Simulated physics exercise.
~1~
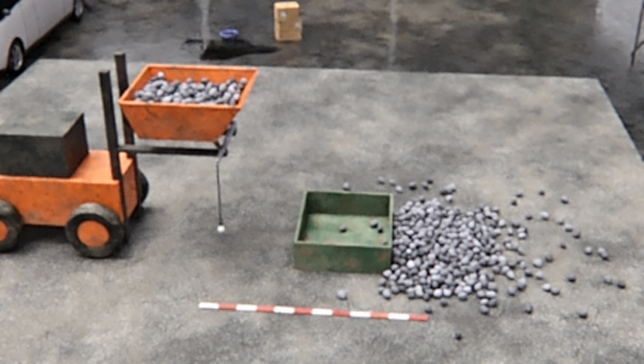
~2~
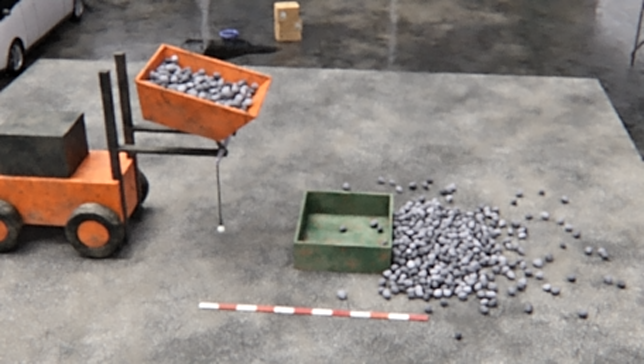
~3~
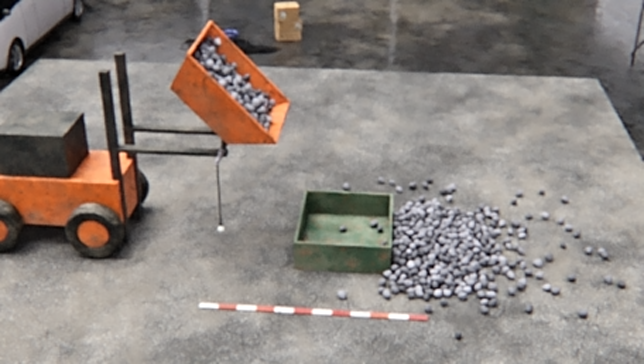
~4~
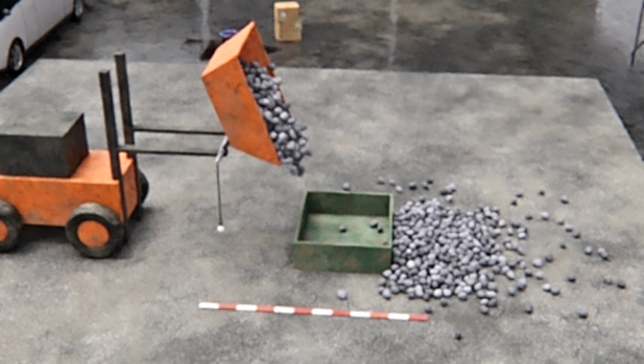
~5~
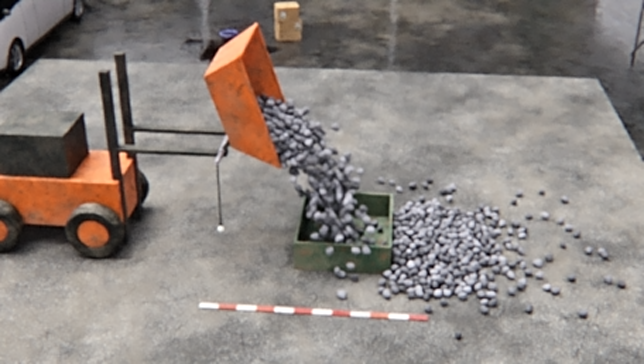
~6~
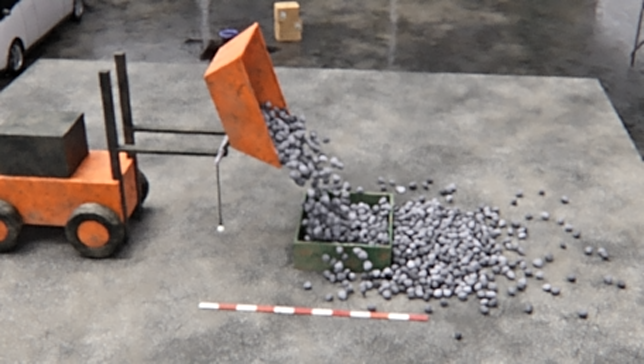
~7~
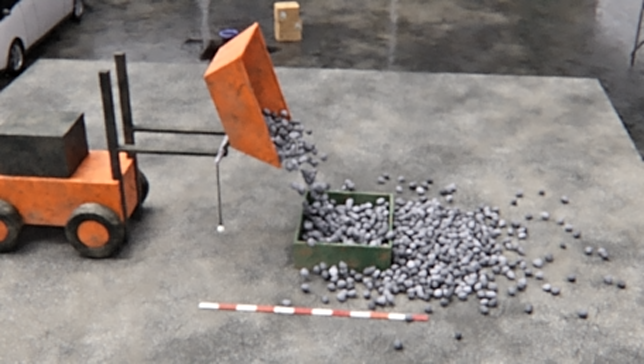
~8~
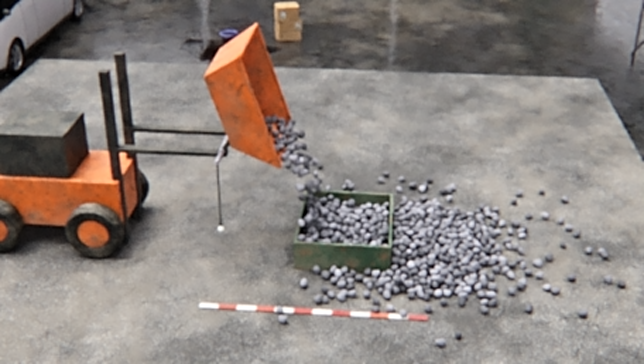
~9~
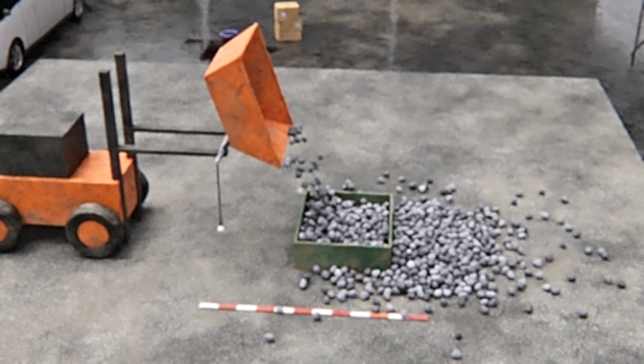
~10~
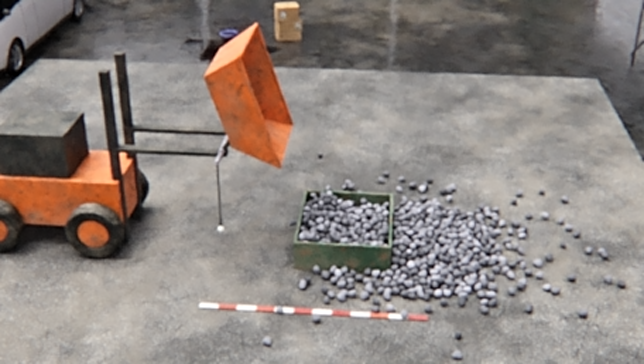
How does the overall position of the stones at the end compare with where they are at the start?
Taken together, the stones end up lower and farther to the right. At first many sit in the raised orange skip with others piled by the green bin, but at the end the skip is empty and they lie in and around the bin.
